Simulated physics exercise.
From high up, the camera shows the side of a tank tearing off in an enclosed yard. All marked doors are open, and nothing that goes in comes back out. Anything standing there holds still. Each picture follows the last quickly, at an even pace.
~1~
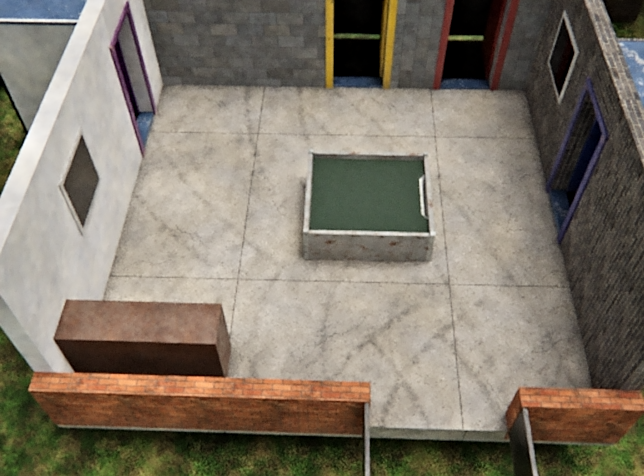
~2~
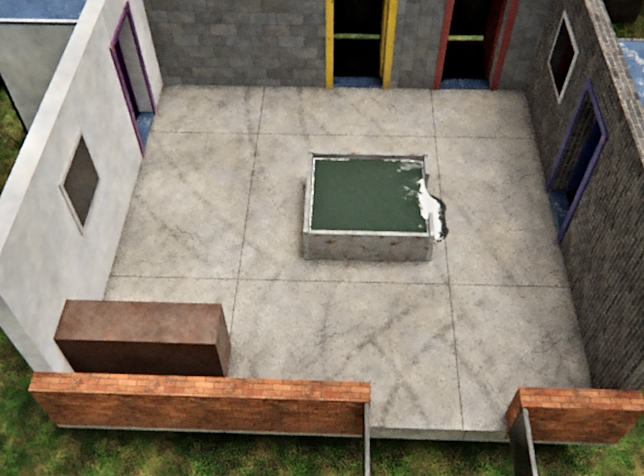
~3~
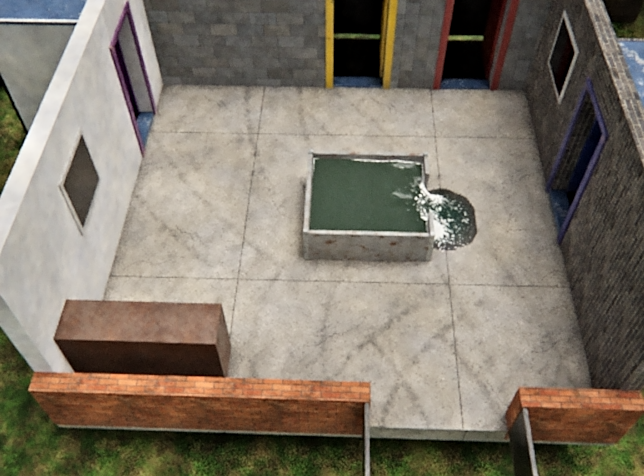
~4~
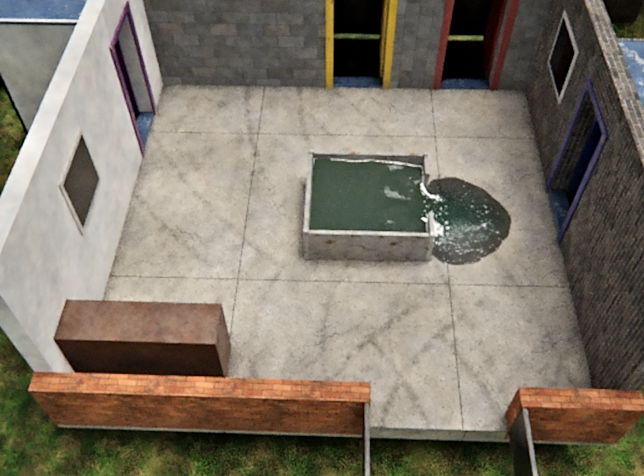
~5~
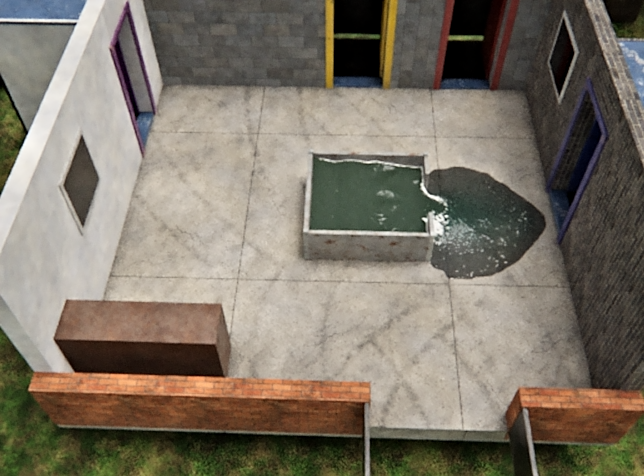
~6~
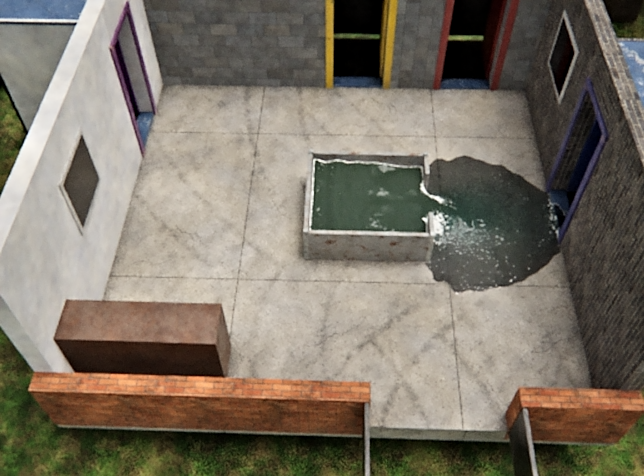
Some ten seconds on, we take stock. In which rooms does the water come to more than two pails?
Behind the yellow door, two pails or fewer; behind the red door, more than two pails; behind the blue door, more than two pails; behind the purple door, two pails or fewer.
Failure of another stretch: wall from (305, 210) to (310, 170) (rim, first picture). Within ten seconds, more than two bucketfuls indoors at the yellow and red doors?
Result: Yellow stays unflooded, red stays unflooded.
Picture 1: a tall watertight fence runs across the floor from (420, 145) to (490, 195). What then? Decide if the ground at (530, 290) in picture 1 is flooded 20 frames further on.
That spot would be inundated.
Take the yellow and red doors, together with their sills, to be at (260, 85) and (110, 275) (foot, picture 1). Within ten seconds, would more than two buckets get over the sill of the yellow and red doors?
Note: Yellow does not reach the limit, red does not reach the limit.
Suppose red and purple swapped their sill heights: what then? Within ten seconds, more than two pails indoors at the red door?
I reckon red doesn't reach the mark.
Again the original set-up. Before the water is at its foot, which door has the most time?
I'd go with the one in purple.
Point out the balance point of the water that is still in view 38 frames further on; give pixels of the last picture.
At roughly (430, 219).
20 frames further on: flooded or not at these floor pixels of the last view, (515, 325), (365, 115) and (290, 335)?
The three points read soaked through, clear and clear.
A moment on, water covers 15 % of the floor; the yellow door not reached, the red door not reached, the blue door over two buckets in, the purple door not reached.
Next, water covers 20 % of the floor; the yellow door not reached, the red door not reached, the blue door far over two buckets in, the purple door not reached.
Then, water covers 30 % of the floor; the yellow door not reached, the red door under two buckets in, the blue door far over two buckets in, the purple door not reached.
Later, water covers 50 % of the floor; the yellow door wet at the sill, nothing in, the red door over two buckets in, the blue door far over two buckets in, the purple door not reached.
In the end, water covers 80 % of the floor; the yellow door wet at the sill, nothing in, the red door over two buckets in, the blue door far over two buckets in, the purple door wet at the sill, nothing in.
